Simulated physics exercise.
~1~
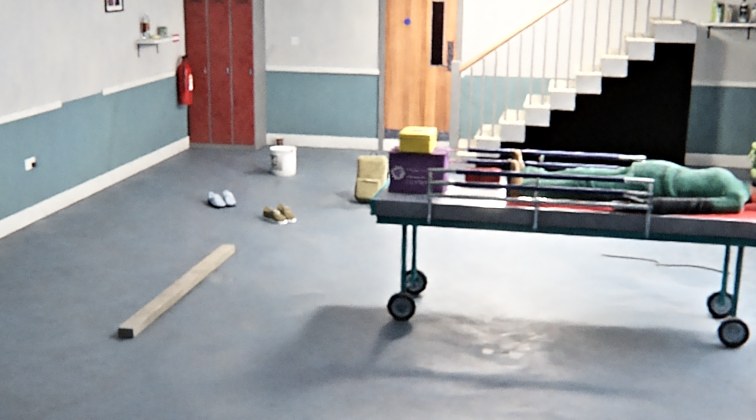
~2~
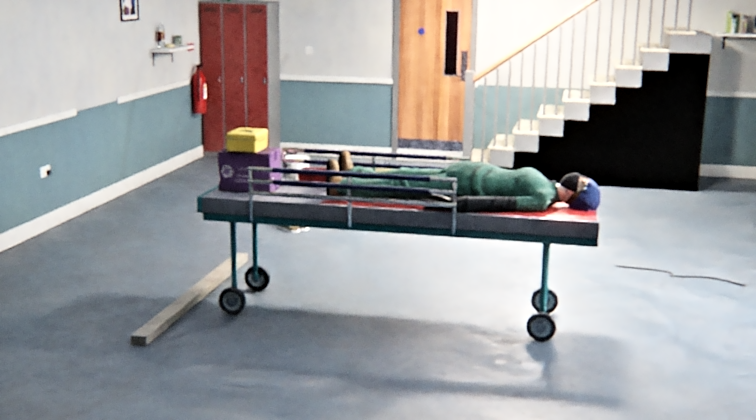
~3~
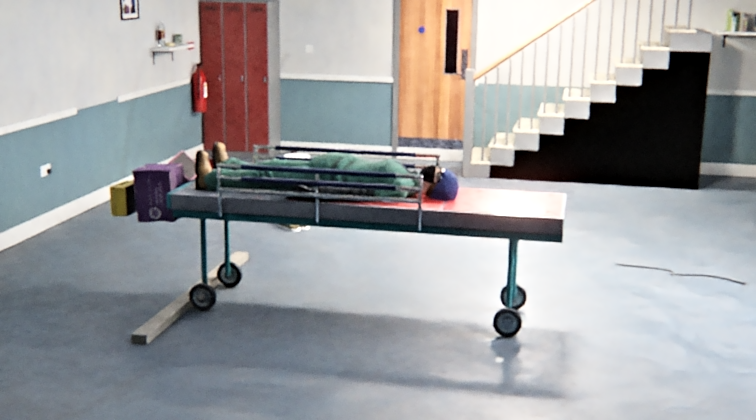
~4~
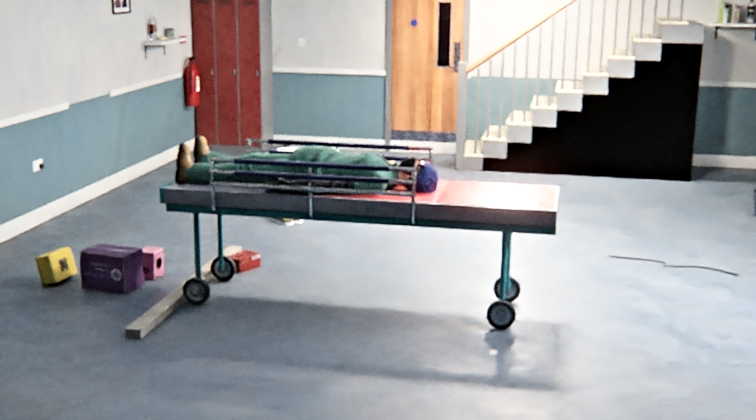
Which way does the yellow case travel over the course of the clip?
The yellow case moves to the left, going off the foot end of the trolley and ending up on the floor.
